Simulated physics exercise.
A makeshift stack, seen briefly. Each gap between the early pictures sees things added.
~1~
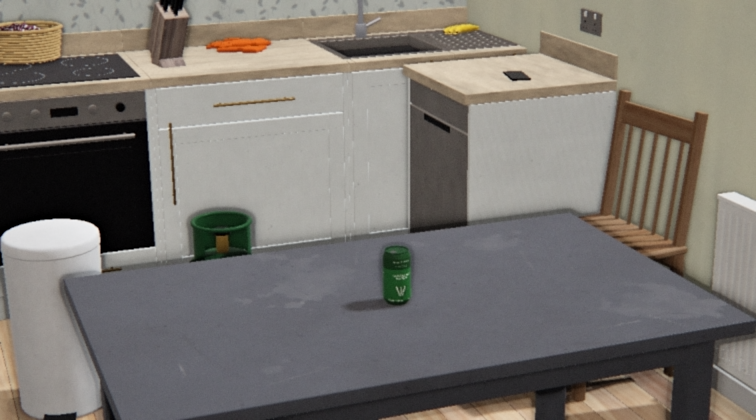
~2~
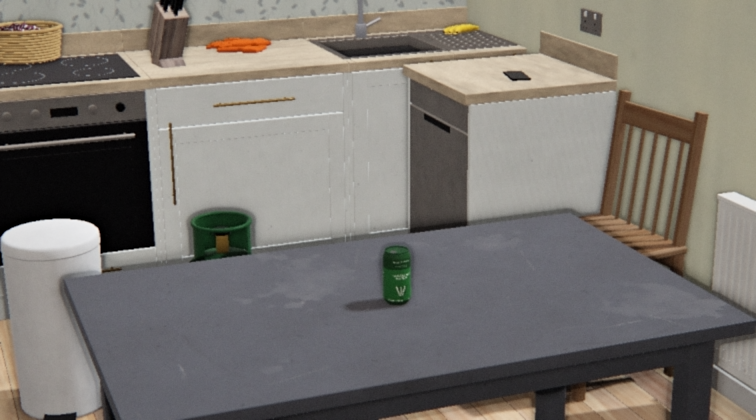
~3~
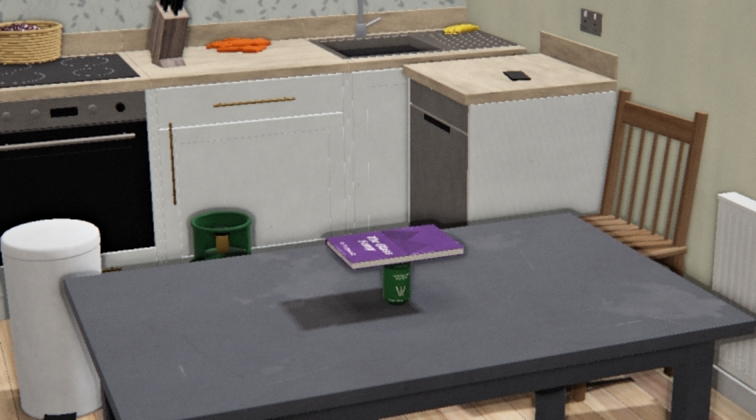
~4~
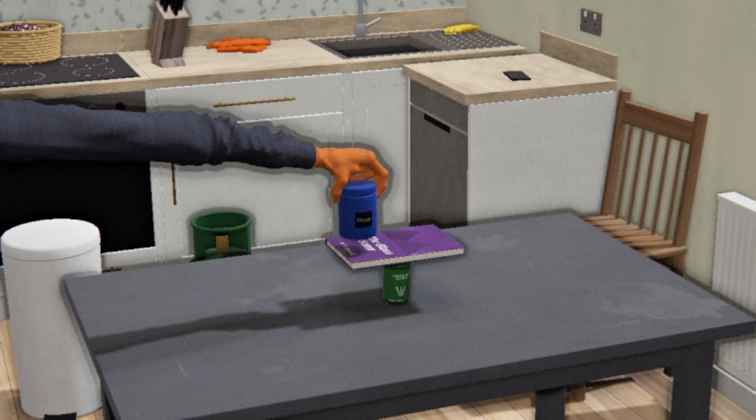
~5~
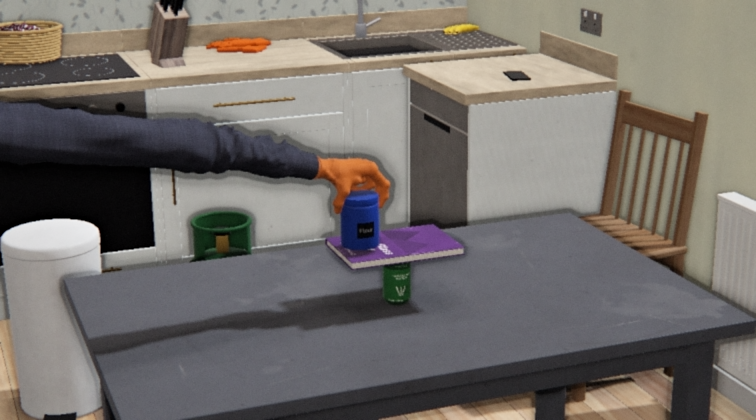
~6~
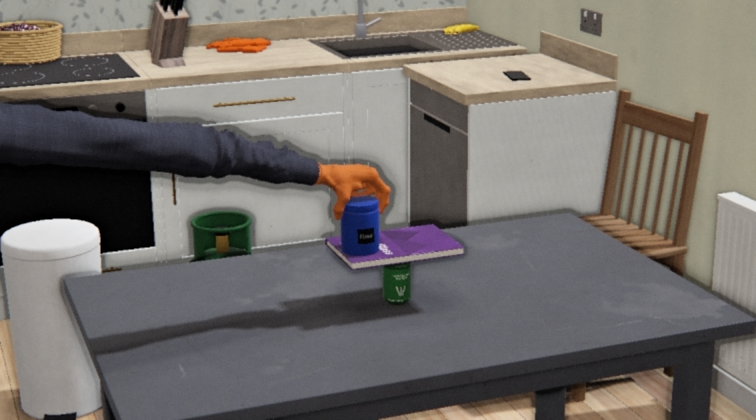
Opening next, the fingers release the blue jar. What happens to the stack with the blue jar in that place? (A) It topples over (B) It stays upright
It topples over.
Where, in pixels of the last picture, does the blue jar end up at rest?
Look near (319, 297) in the final picture.
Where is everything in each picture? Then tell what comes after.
The last thing is not in view yet, in the first picture.
The last thing is not in view yet, in the second picture.
The last thing is not in view yet; purple book (394, 246), in the third picture.
On its way; blue jar (358, 209); purple book (394, 246), in the fourth picture.
On its way; blue jar (360, 219); purple book (394, 246), in the fifth picture.
In place under the hand; blue jar (360, 225); purple book (394, 246), in the sixth picture.
Then, 0.50 s later than the last frame, blue jar now fallen; purple book tilted by 70°.
Then, 0.90 s later than the last frame, purple book on its side.
Then, 1.30 s later than the last frame, purple book now fallen; green can tilted by 48°.
When it is over, fallen, blue jar, purple book and green can. End places, in pixels of the last picture, blue jar near (319, 297). The stack comes apart.
